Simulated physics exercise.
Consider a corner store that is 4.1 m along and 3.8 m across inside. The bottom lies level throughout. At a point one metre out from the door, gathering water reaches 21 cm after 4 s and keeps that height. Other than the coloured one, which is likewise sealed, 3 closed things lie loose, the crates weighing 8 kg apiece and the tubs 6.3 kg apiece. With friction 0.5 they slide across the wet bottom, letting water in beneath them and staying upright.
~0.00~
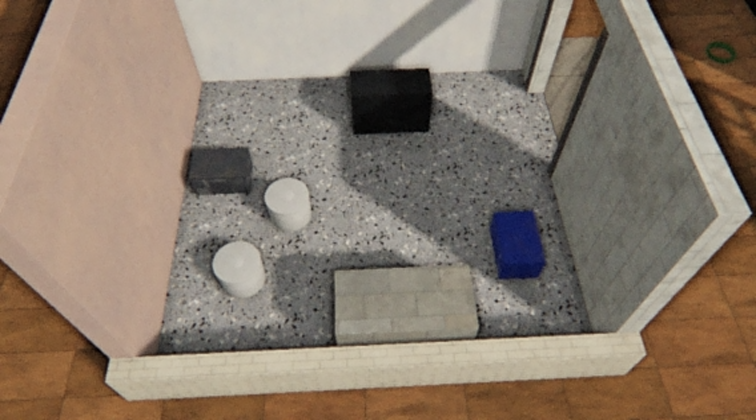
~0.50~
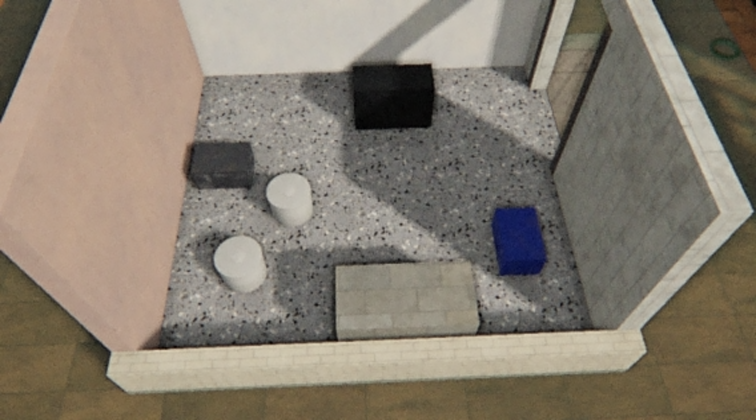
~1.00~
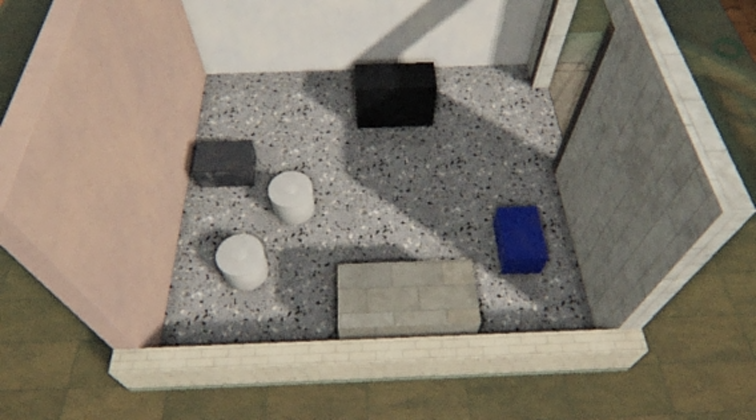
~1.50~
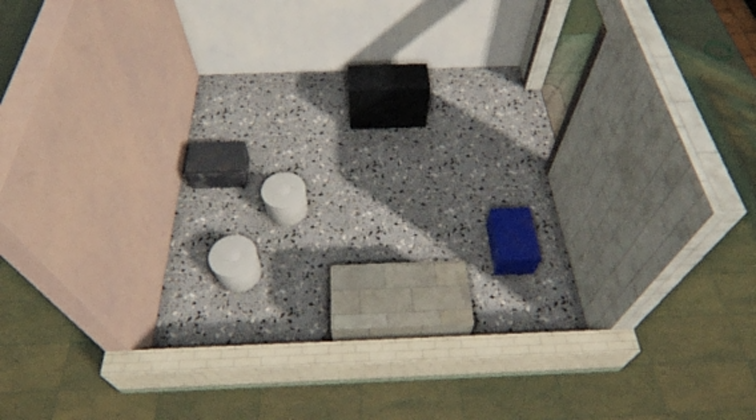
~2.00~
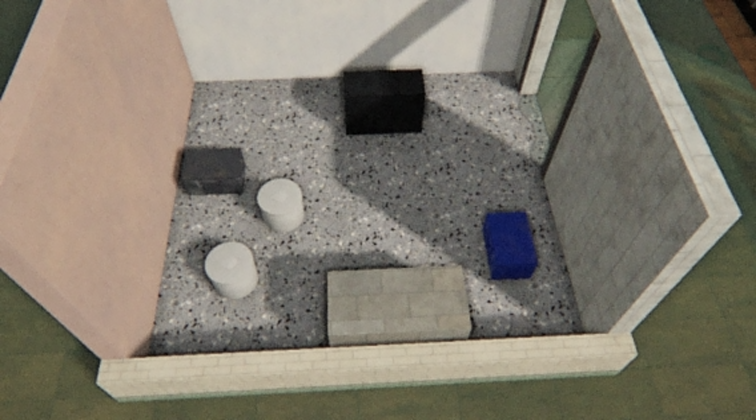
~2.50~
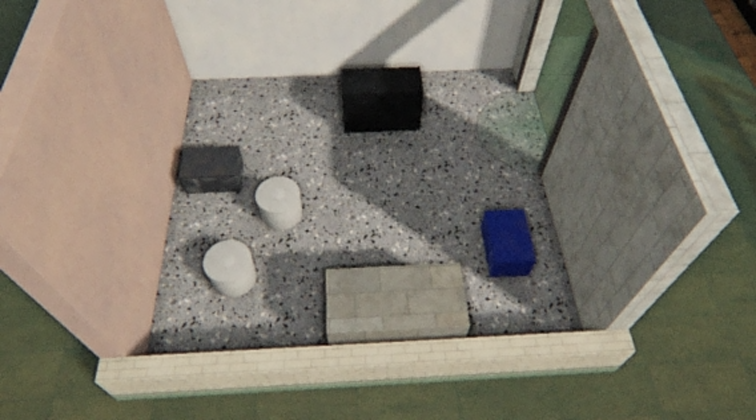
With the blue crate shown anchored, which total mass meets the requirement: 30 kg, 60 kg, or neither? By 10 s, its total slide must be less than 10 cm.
The answer is 30 kg already.
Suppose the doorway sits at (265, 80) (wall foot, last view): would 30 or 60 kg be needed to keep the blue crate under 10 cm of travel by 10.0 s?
For that position, the smaller mass succeeds.
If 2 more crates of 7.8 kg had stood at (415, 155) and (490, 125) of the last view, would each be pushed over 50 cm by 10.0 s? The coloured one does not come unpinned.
First exceeds it, then exceeds it.
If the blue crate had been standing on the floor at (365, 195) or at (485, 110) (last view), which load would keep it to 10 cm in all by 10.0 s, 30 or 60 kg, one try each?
For the first start the lighter one suffices; for the second you need the heavier one.
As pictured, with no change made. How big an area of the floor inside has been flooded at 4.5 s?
Roughly 6.0 m2.
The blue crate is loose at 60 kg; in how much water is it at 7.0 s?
1 cm, roughly.
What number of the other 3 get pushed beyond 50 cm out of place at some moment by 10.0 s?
That adds up to 3.
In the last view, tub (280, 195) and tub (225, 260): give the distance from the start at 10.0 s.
120 cm, 80 cm.
After 3.5 s the blue crate would be 0 cm from its start with 30 kg and 0 cm from its start with 60 kg; 0 cm of water round it then.
After 4.5 s the blue crate would be 0 cm from its start with 30 kg and 0 cm from its start with 60 kg; 0 cm of water round it then.
After 7.0 s the blue crate would be 0 cm from its start with 30 kg and 0 cm from its start with 60 kg; 1 cm of water round it then.
After 10.0 s the blue crate would be 0 cm from its start with 30 kg and 0 cm from its start with 60 kg; 2 cm of water round it then.
